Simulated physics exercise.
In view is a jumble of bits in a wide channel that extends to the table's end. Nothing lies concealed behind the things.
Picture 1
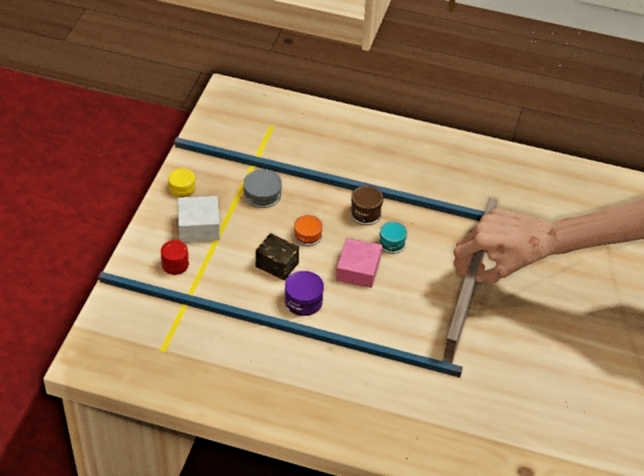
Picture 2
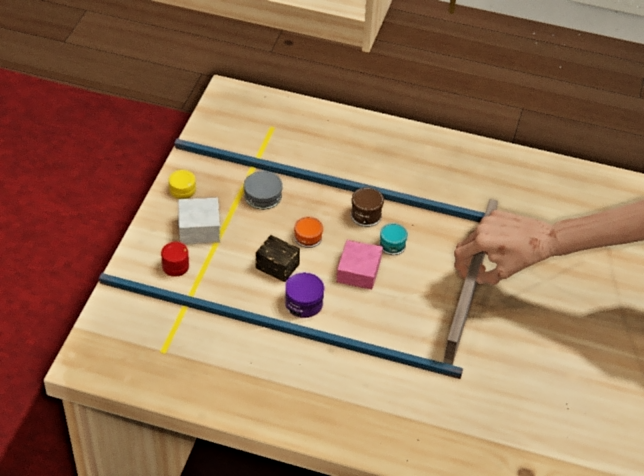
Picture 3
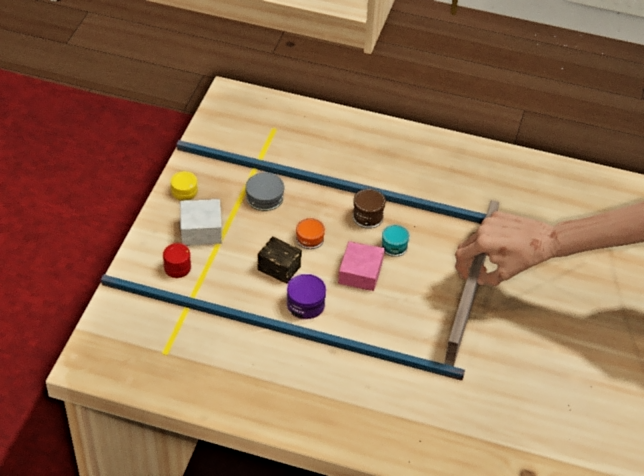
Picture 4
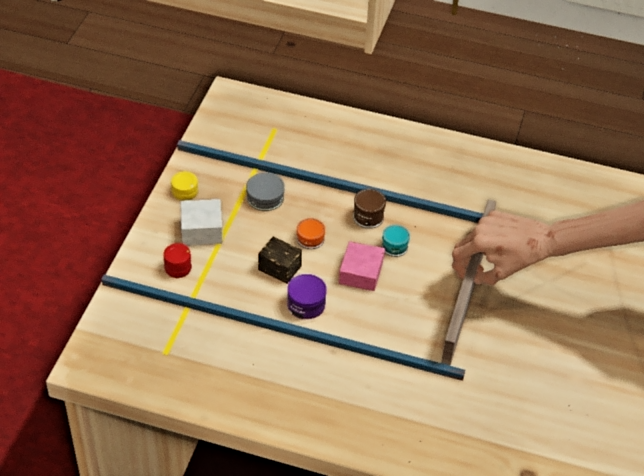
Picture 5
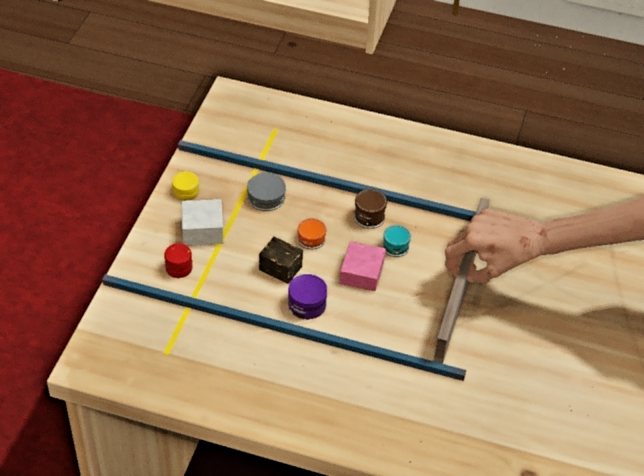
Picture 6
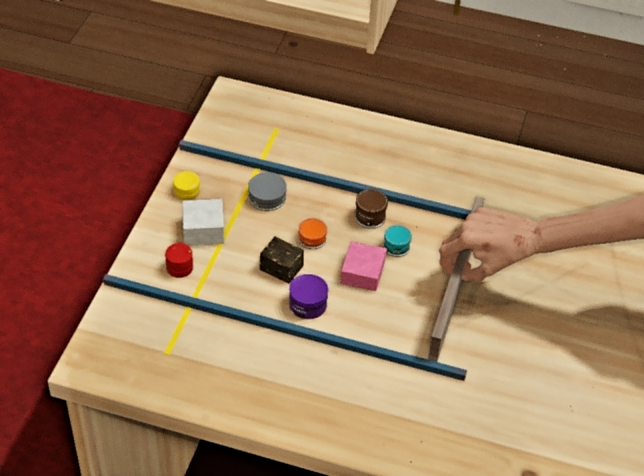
A hand holding a grey board upright between two blue strips, then sliding it slightly left towards scattered colourful lids and blocks.
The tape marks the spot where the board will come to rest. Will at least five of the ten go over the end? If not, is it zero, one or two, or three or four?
Nothing spills over.
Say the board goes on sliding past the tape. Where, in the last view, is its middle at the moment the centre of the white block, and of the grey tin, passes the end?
The middle is at (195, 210) when it's the white block, and at (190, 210) when it's the grey tin.
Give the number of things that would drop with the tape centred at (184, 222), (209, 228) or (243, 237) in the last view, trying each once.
The counts: 4, 0 and 0.
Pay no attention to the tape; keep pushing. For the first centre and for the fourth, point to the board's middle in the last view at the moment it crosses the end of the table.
It sits around (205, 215) and after that around (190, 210).
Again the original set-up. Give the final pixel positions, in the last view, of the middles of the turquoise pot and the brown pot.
Around (228, 196) and around (235, 173).
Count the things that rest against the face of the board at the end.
That comes to 4.
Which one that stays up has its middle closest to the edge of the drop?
The yellow lid.
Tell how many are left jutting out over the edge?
I get 0.
Soon after, none off yet; yellow lid at rest near (187, 186); red lid at rest near (179, 260); white block at rest near (203, 222).
In the end, the number that fall off is zero.
